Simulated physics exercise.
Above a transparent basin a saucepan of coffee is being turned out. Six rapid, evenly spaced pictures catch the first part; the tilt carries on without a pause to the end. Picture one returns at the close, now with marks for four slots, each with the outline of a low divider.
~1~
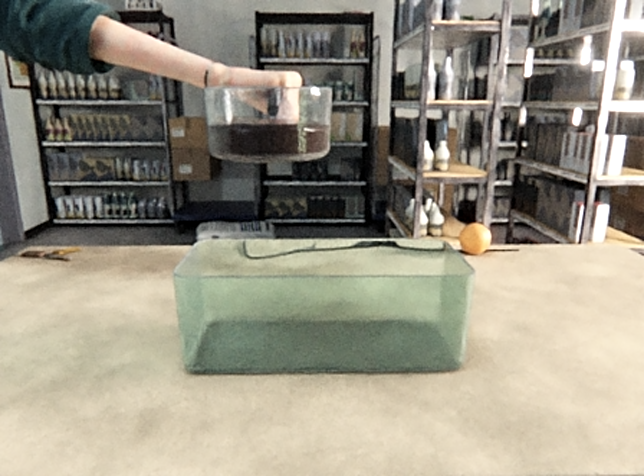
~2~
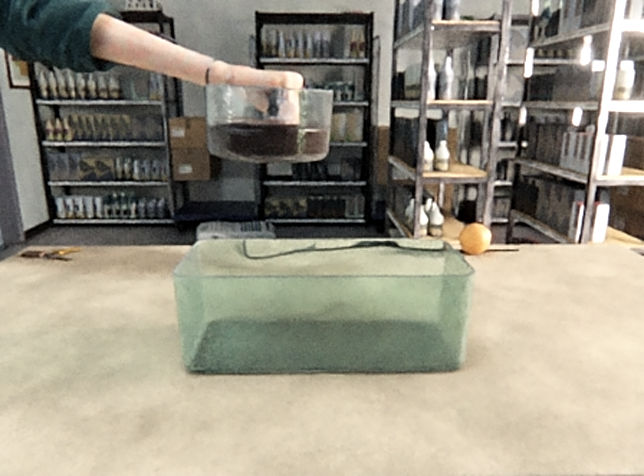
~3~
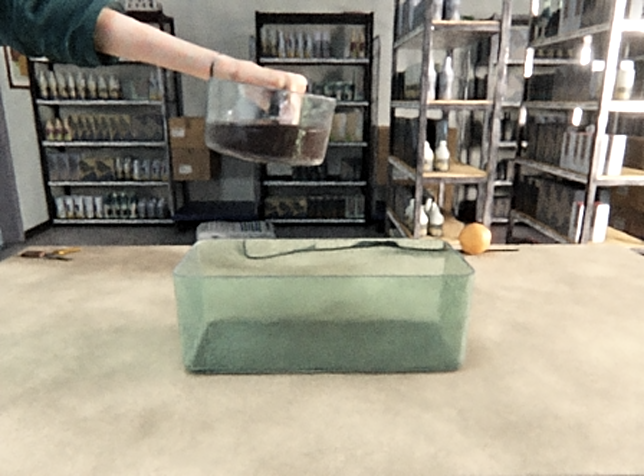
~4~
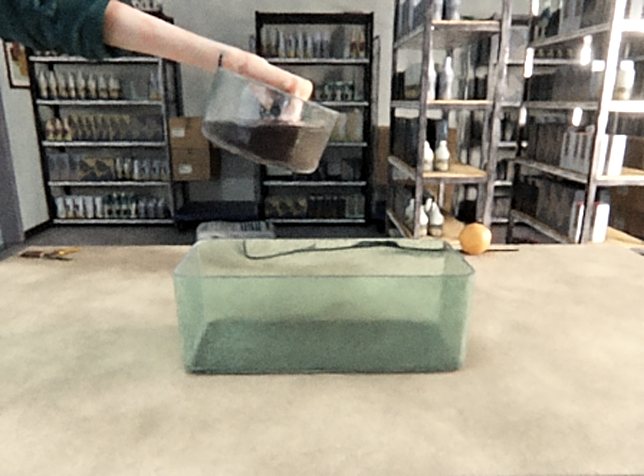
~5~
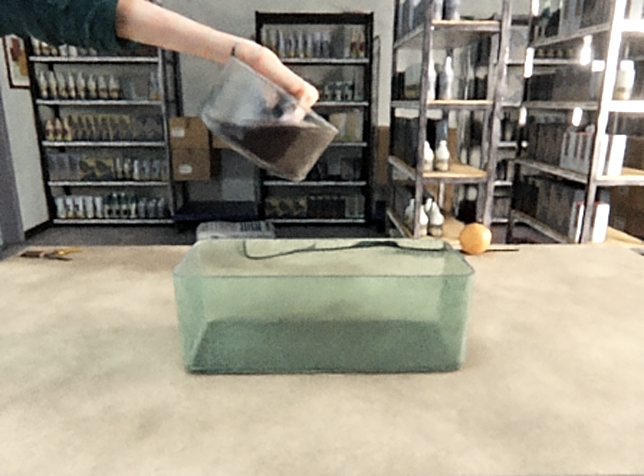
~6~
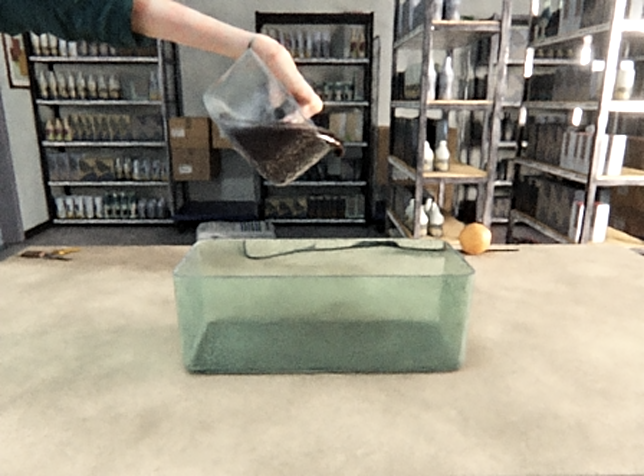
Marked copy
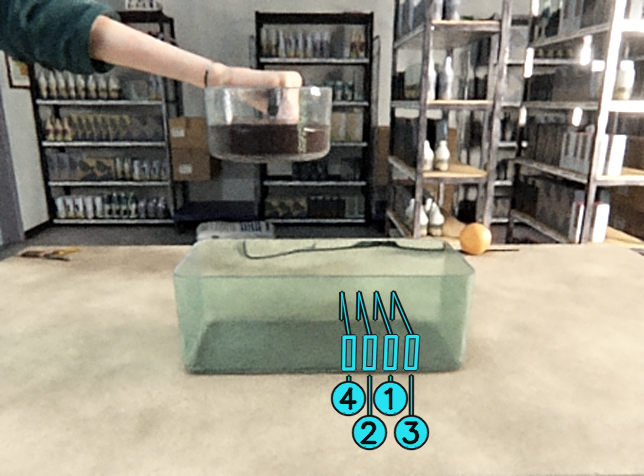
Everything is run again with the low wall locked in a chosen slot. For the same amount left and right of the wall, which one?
Best: 2.
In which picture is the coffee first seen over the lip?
Picture 6.
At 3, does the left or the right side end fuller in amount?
More ends on the left.
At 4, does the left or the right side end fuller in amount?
The right one.
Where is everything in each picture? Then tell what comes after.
The first picture shows upright, lip at (329, 88); basin from (184, 368) to (463, 366); nothing has left yet.
The second picture shows tipped about 2°, lip at (330, 91); nothing has left yet.
The third picture shows tipped about 9°, lip at (333, 99); nothing has left yet.
The fourth picture shows tipped about 20°, lip at (336, 112); nothing has left yet.
The fifth picture shows tipped about 34°, lip at (336, 128); nothing has left yet.
The sixth picture shows tipped about 50°, lip at (331, 146); coffee is over the lip, down to (339, 153).
In cyan, 1 at (390, 376); 2 at (369, 376); 3 at (411, 376); 4 at (348, 376).
Choosing 1, about 80 % ends left of the wall and 18 % right of it.
Choosing 2, about 52 % ends left of the wall and 48 % right of it.
Choosing 3, about 94 % ends left of the wall and 4 % right of it.
Choosing 4, about 24 % ends left of the wall and 75 % right of it.
